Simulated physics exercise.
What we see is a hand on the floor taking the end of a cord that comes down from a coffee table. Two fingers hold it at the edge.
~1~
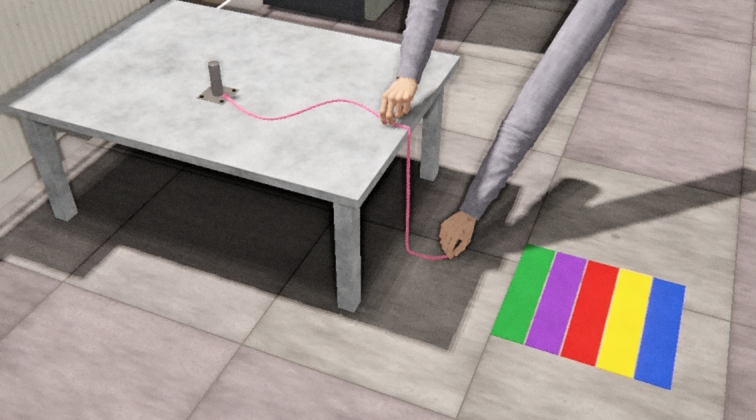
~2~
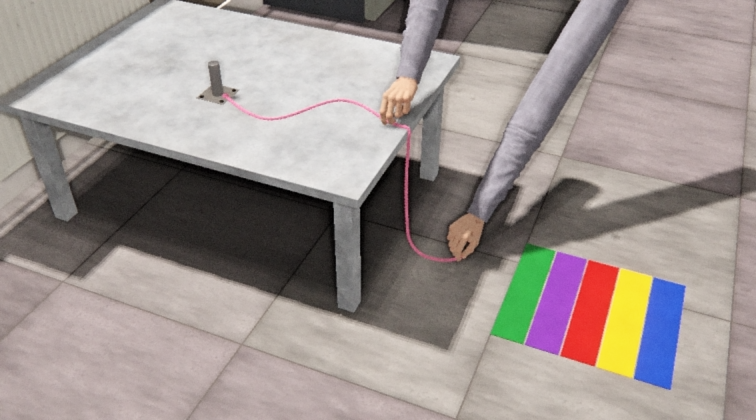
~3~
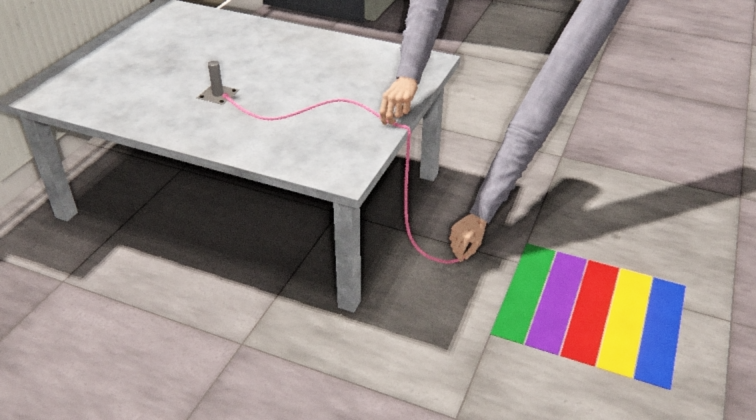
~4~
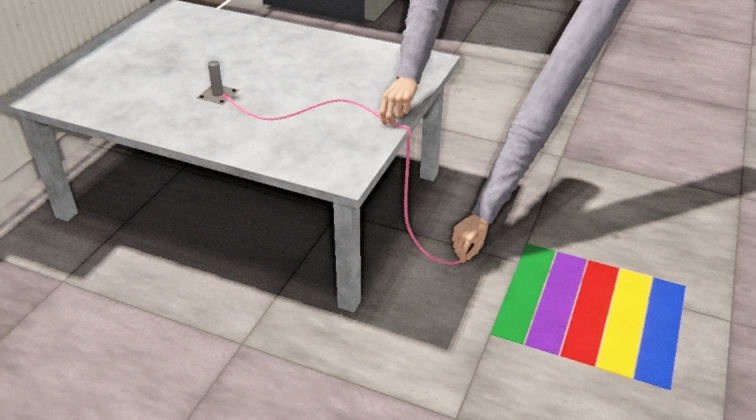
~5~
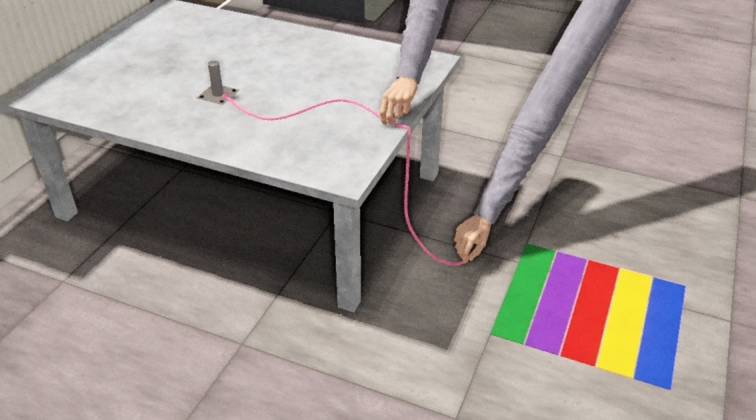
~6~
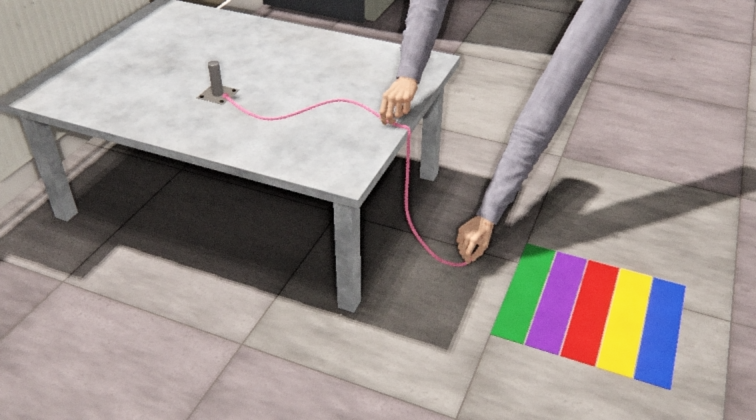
A hand near the floor drawing the end of a pink cord slightly right, while another hand stays at the table's edge.
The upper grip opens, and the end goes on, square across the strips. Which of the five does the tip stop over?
The red one.
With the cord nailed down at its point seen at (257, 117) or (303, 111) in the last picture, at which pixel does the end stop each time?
Near (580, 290) and (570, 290).
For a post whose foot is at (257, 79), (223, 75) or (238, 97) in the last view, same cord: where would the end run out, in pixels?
Try by try, around (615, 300), (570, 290) and (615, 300).
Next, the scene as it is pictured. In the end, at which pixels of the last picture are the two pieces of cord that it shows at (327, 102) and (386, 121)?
The first at (348, 117), the second at (420, 140).
Soon after, end near (521, 274); over green.
Then, end near (565, 286); over purple.
At full stretch, end near (593, 294); over red. It halts on the red strip.
